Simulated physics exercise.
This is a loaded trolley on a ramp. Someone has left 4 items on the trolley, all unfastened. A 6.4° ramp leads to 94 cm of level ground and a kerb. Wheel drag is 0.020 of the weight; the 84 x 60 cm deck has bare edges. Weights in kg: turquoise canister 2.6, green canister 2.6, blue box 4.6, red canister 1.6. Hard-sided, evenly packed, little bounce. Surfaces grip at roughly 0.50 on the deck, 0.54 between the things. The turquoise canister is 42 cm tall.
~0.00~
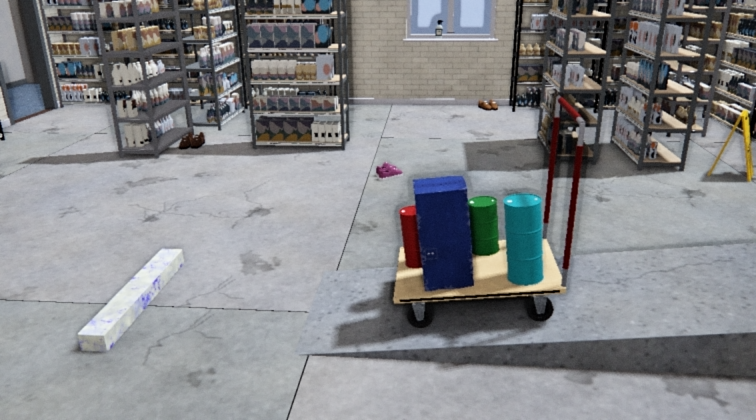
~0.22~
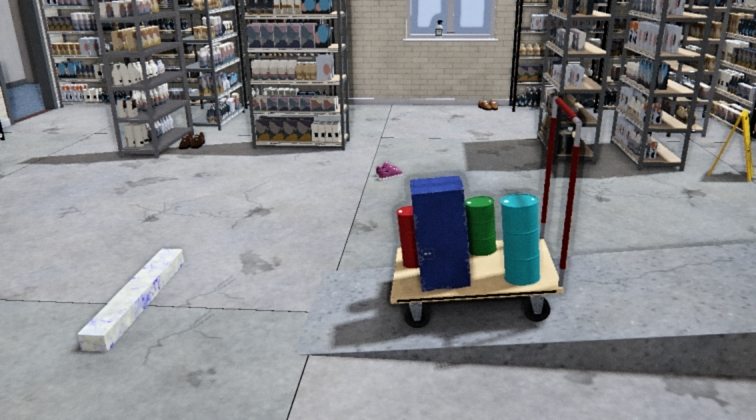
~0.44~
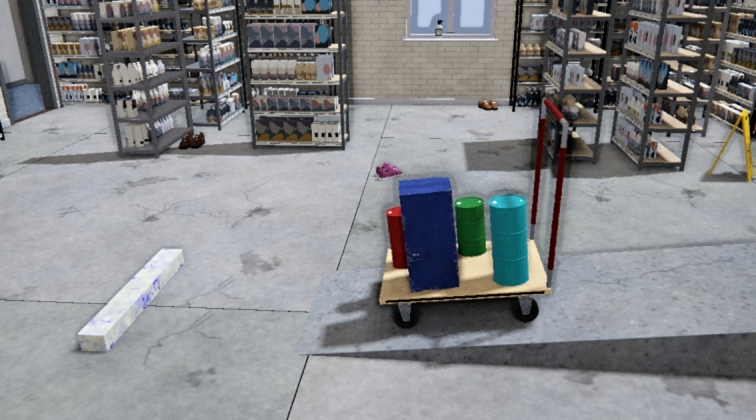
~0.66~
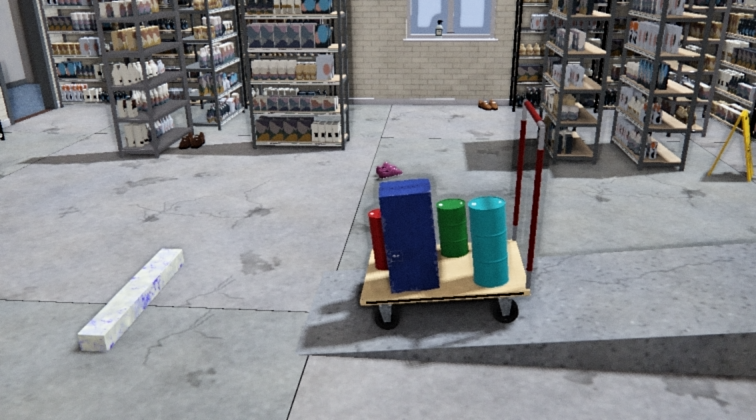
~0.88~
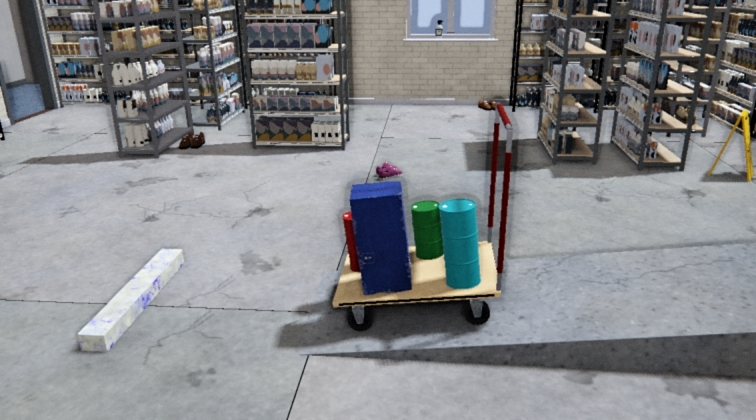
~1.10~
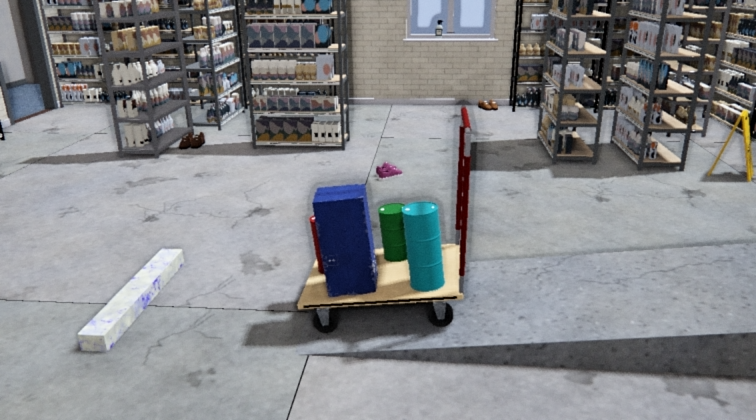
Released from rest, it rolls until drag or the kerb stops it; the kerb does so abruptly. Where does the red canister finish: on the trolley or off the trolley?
The red canister ends off the deck.
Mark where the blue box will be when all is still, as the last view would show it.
At about (146, 240).
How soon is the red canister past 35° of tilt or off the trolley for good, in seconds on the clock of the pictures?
At about 2.1 s.
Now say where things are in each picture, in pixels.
In the first frame, 147 cm left to run; red canister (415, 237); turquoise canister (524, 240).
In the second frame, 146 cm left to run; blue box (441, 234); turquoise canister (521, 240).
In the third frame, 140 cm left to run; green canister (471, 227); blue box (429, 234).
In the fourth frame, 131 cm left to run; turquoise canister (489, 242); green canister (453, 228).
In the fifth frame, 117 cm left to run; blue box (382, 238); turquoise canister (460, 244).
In the sixth frame, 98 cm left to run; green canister (395, 232).
By 1.70 s, 31 cm left to run.
By 2.10 s, trolley at the kerb; red canister rocked 9° off its seat near (139, 239); turquoise canister rocked 7° off its seat; blue box 9 cm from its spot.
By 2.40 s, trolley at the kerb; red canister now off the trolley; turquoise canister rocked 25° off its seat; green canister 12 cm from its spot.
When it is over (3.3 s), off the trolley, red canister; not toppled but over 10 cm from the start, turquoise canister and green canister; blue box within 10 cm of the start. End places, in pixels of the last picture, red canister near (108, 275).
